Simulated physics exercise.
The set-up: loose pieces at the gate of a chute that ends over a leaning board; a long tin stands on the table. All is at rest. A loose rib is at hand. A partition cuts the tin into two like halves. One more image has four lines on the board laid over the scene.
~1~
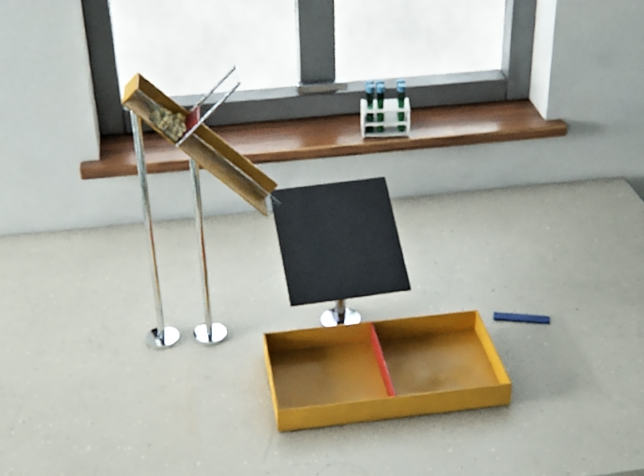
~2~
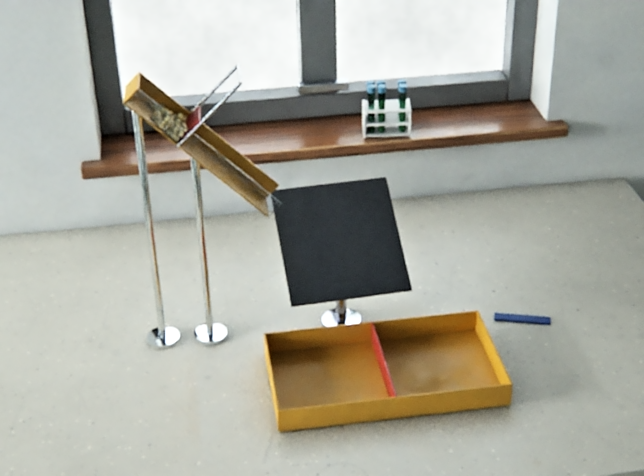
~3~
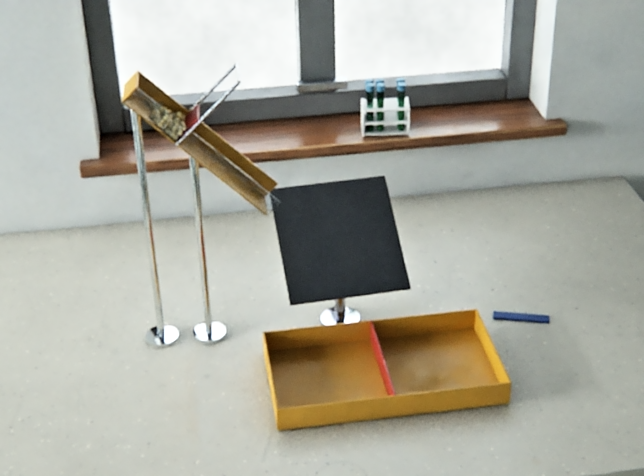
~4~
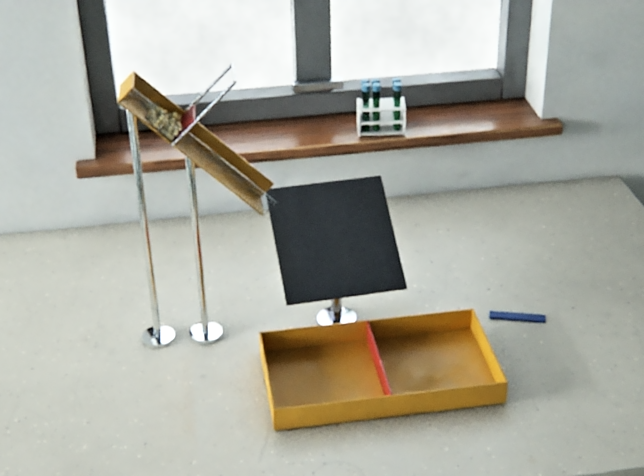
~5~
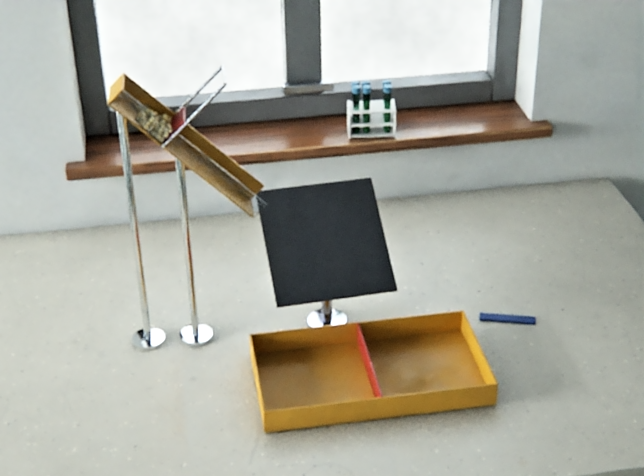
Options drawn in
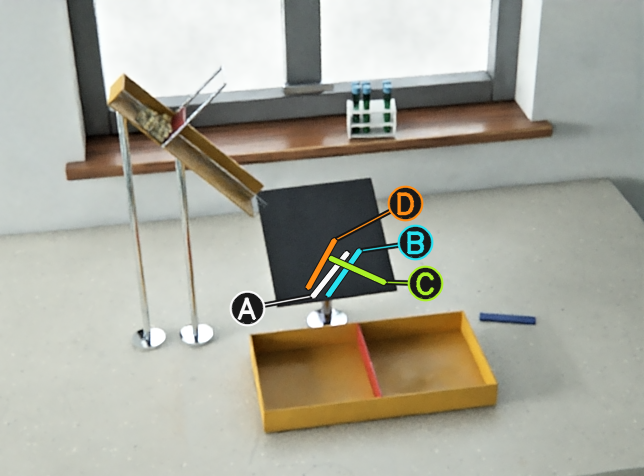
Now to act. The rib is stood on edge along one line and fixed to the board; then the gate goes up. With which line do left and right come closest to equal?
The answer is line C.
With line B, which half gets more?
Left.
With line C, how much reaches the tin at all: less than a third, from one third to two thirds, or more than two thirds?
More than two thirds.
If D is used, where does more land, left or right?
More lands on the left.
On the marked copy, line A from (346, 253) to (313, 295); line B from (359, 251) to (328, 294); line C from (330, 258) to (384, 282); line D from (334, 240) to (308, 287).
If A is chosen, of what is caught, most in the left half, a small part in the right.
If B is chosen, of what is caught, nearly all in the left half, a small part in the right.
If C is chosen, of what is caught, about a third in the left half, about two thirds in the right.
If D is chosen, of what is caught, nearly all in the left half, a small part in the right.
